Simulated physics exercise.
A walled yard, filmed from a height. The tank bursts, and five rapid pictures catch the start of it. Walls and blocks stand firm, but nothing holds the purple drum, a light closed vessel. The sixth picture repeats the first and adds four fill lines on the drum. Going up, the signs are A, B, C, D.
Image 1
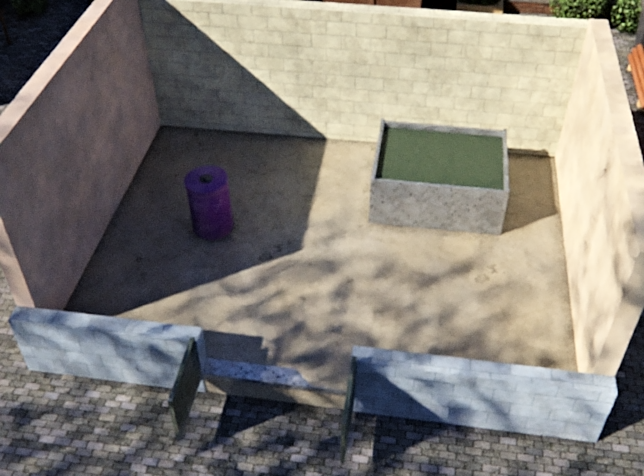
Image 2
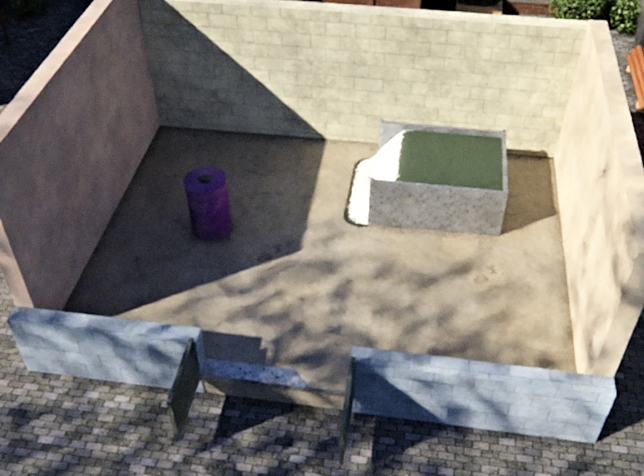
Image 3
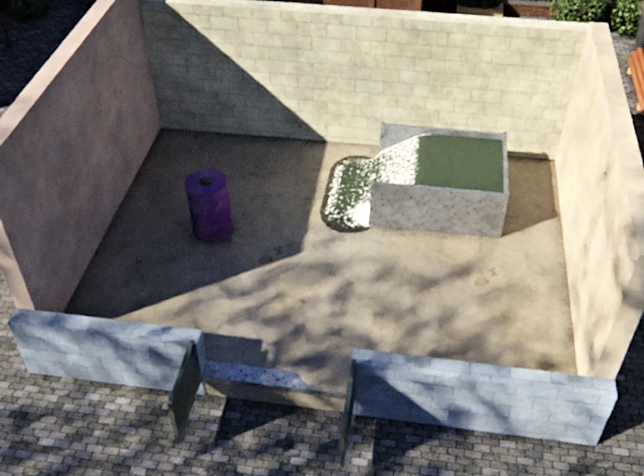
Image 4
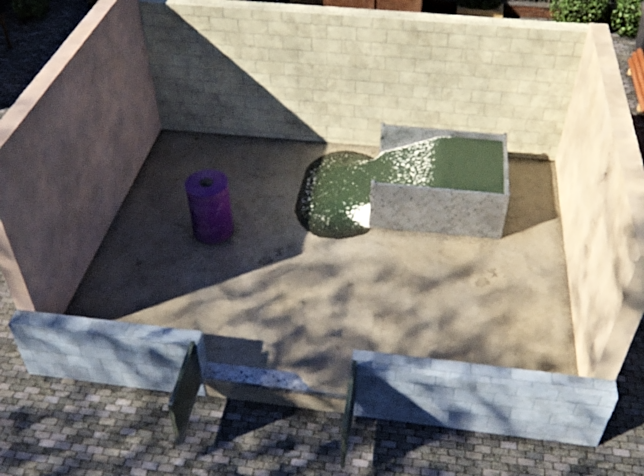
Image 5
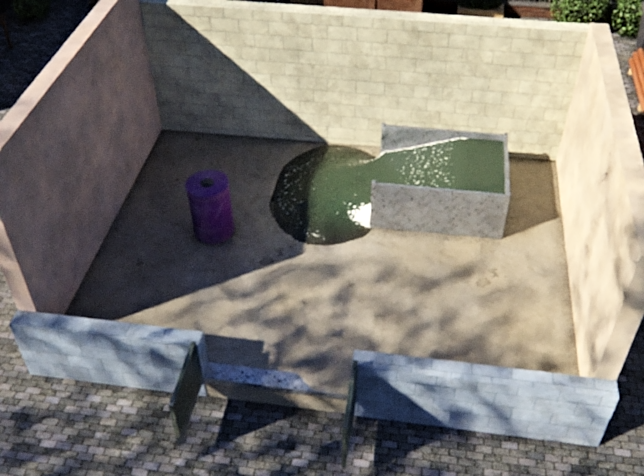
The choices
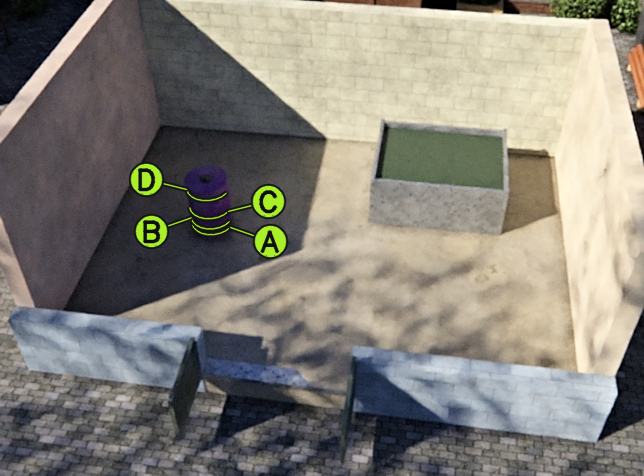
We see a walled yard from above, with a purple drum on the left and a stone tank full of green water; water pours from the tank's left side and spreads across the ground towards the drum.
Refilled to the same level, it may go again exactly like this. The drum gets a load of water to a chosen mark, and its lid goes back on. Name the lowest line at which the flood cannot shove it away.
Mark C just does it.
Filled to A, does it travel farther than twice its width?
Yes, it does.
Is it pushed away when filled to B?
Yes, that goes wrong.
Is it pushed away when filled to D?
No, not at all.
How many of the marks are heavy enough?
Two.
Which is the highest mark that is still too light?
The answer is B.
In lime, A at (207, 234); B at (206, 228); C at (205, 218); D at (202, 200); from the bottom up A, B, C, D.
Choosing A, it is pushed about 4 times its own width away.
Choosing B, it is pushed about its own width away.
Choosing C, it does not move.
Choosing D, it does not move.
